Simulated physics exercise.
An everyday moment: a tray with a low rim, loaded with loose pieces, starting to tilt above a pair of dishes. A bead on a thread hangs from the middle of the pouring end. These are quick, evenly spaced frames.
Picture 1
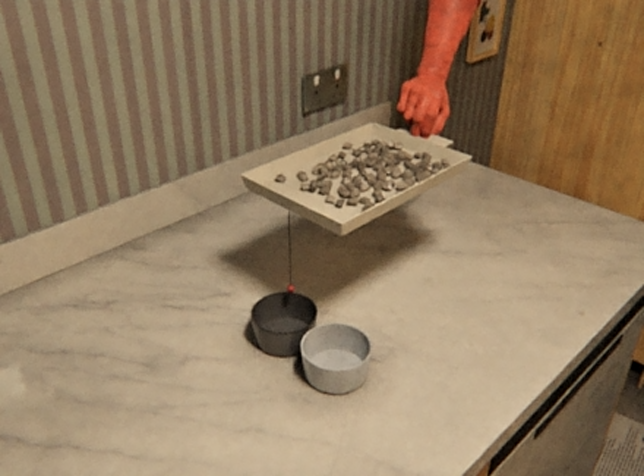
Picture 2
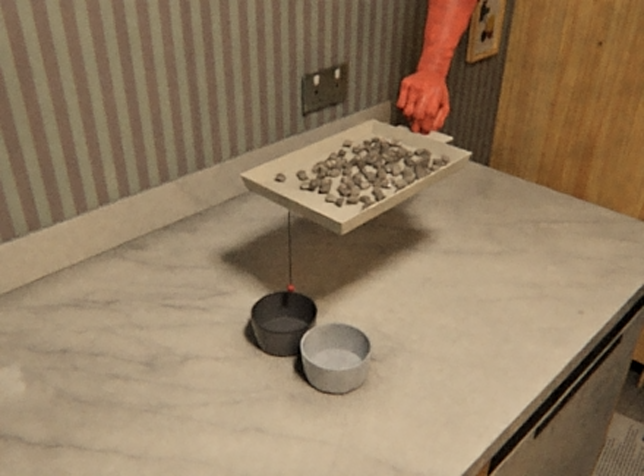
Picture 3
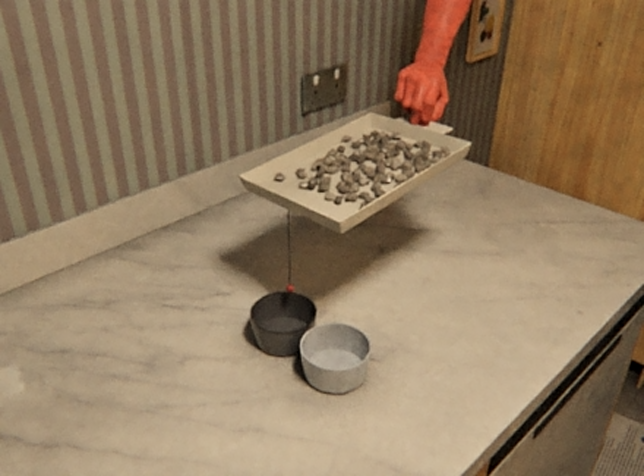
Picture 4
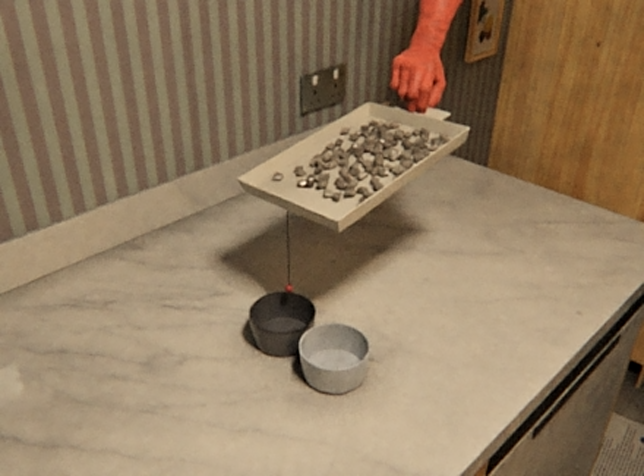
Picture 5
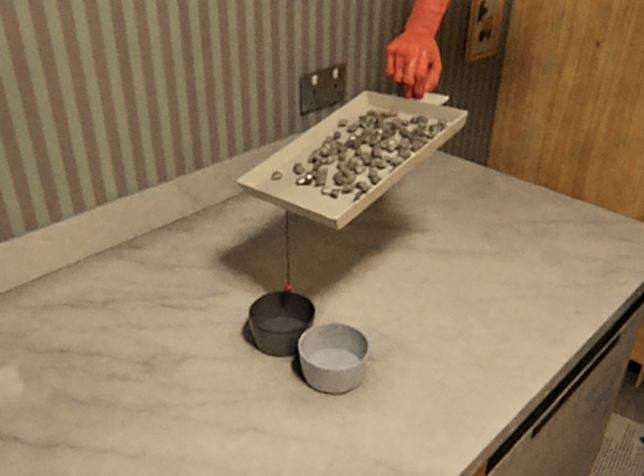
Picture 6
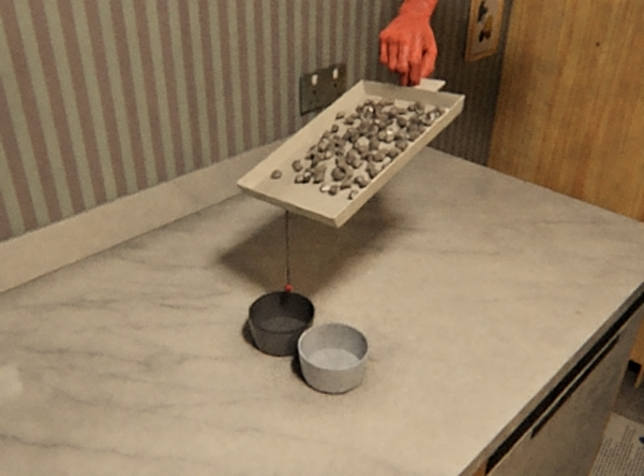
On a marble-look counter against a striped wall, a reddish hand held a shallow tray of gravel above two small bowls, paused briefly, then steadily raised the handle end, tilting the tray toward the viewer's left.
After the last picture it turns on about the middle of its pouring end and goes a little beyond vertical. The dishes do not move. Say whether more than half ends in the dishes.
In the dishes lies less than half of it.
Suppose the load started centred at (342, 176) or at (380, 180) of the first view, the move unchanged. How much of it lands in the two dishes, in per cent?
Roughly 10 per cent, and 10 per cent.
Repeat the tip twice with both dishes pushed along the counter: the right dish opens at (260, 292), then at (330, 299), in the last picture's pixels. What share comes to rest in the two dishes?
In turn 60 and 0 in a hundred.
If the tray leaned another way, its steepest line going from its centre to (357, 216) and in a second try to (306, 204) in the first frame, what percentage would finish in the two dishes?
In turn 60 and 30 in a hundred.
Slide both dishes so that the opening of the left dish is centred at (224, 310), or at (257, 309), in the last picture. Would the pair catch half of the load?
The first try: Below a half. The second: Less than half.
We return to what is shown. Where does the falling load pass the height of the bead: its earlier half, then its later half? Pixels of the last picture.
At about (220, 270), then at (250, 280).
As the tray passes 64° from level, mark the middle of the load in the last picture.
Close to (266, 180).
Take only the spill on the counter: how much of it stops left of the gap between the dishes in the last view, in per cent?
Near 100 %.
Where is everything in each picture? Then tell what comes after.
Corners of the pouring end near (246, 174) and (342, 220), level; middle of the load near (377, 168), bits of gravel; left dish near (260, 338); right dish near (312, 374); bead on its thread near (291, 289), in the first picture.
Corners of the pouring end near (246, 174) and (341, 219), level; middle of the load near (377, 165), in the second picture.
Corners of the pouring end near (244, 176) and (340, 219), tipped barely, lowest at the left corner; middle of the load near (376, 160), in the third picture.
Corners of the pouring end near (242, 178) and (337, 217), tipped a little, lowest at the left corner; middle of the load near (375, 152), in the fourth picture.
Corners of the pouring end near (241, 180) and (335, 216), tipped a little, lowest at the left corner; middle of the load near (373, 143), in the fifth picture.
Corners of the pouring end near (241, 182) and (333, 214), tipped clearly, lowest at the left corner; middle of the load near (370, 135); left dish near (258, 337); right dish near (309, 373), in the sixth picture.
Shortly afterwards, tray tipped steeply; all but a few on the tray; only a few in the air.
Next, tray tipped past a quarter turn; near a quarter on the tray; only a few in the left dish; near two thirds outside both; a little in the air.
Some moments later, tray tipped past a quarter turn; a little in the left dish; all but a few outside both.
In the end, tray tipped past a quarter turn; none at all in the right dish; a little in the left dish; all but a few outside both.
